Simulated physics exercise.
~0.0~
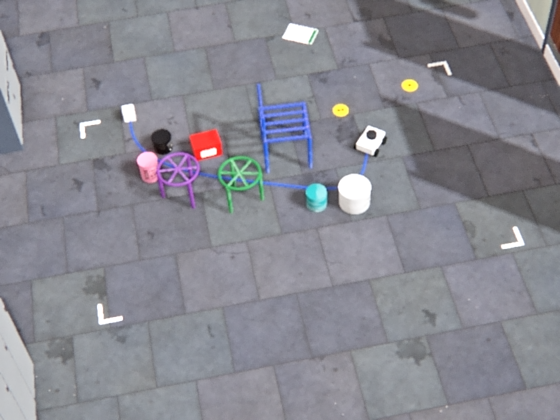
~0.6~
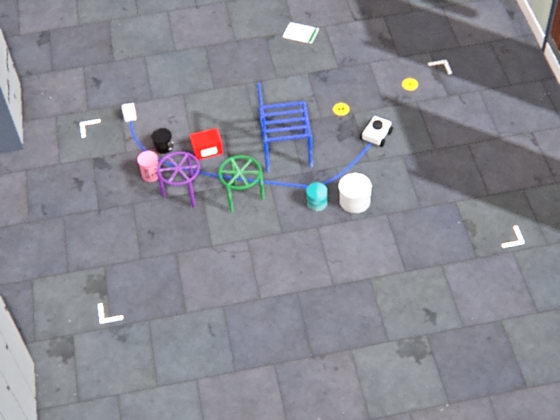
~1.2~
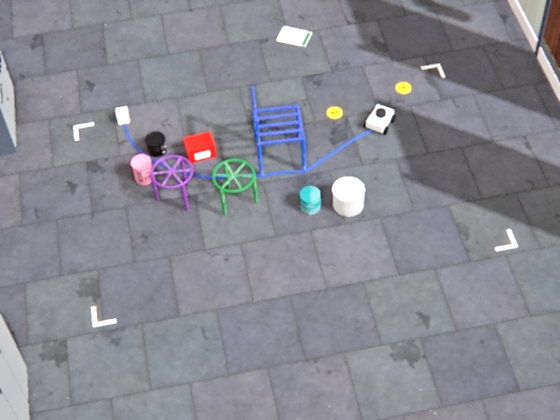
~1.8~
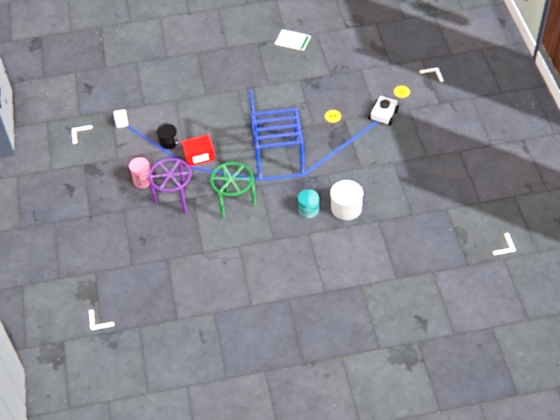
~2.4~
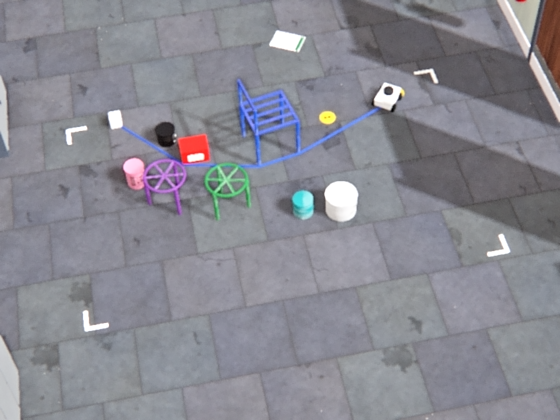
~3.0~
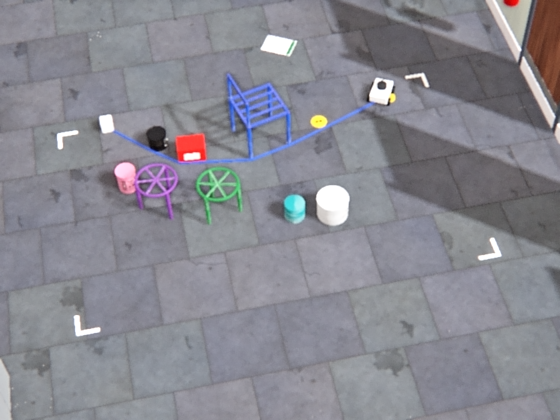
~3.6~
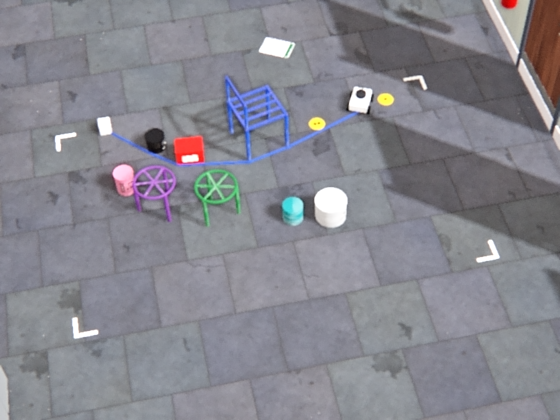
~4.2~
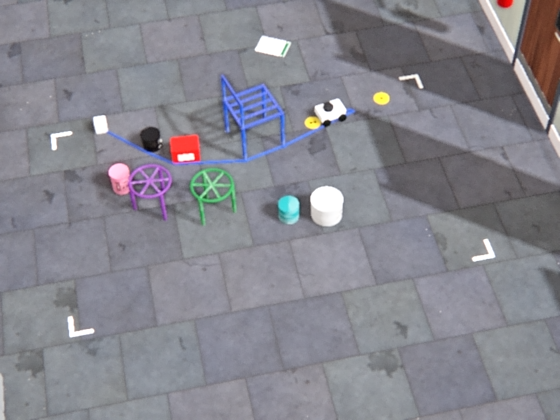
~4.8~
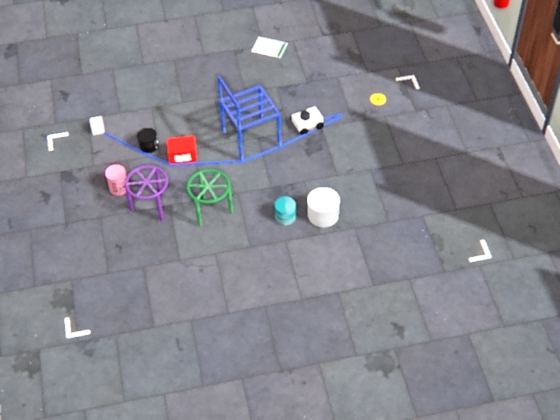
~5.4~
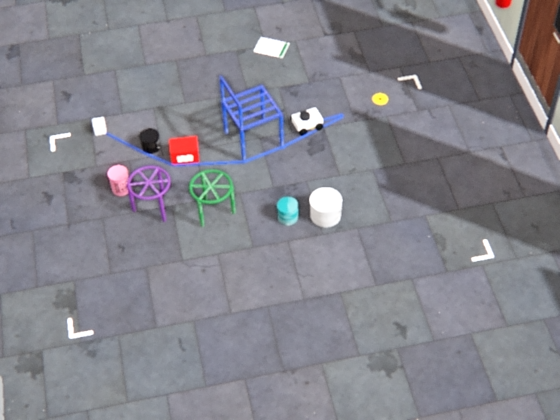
At the start, a little white cart stands on a grey tiled floor, joined by a blue lead that winds among a blue chair, two stools, bins, a red carton, a teal tub and a pink bucket. The cart drives slowly up and right toward the farther yellow mark, drawing the lead straighter. The black bin shifts slightly, then the blue chair is dragged and turned, and the red carton shifts slightly. The cart then turns back left to the nearer yellow mark and stops beside the chair. The lead lies slack, while the green and purple stools keep their places.
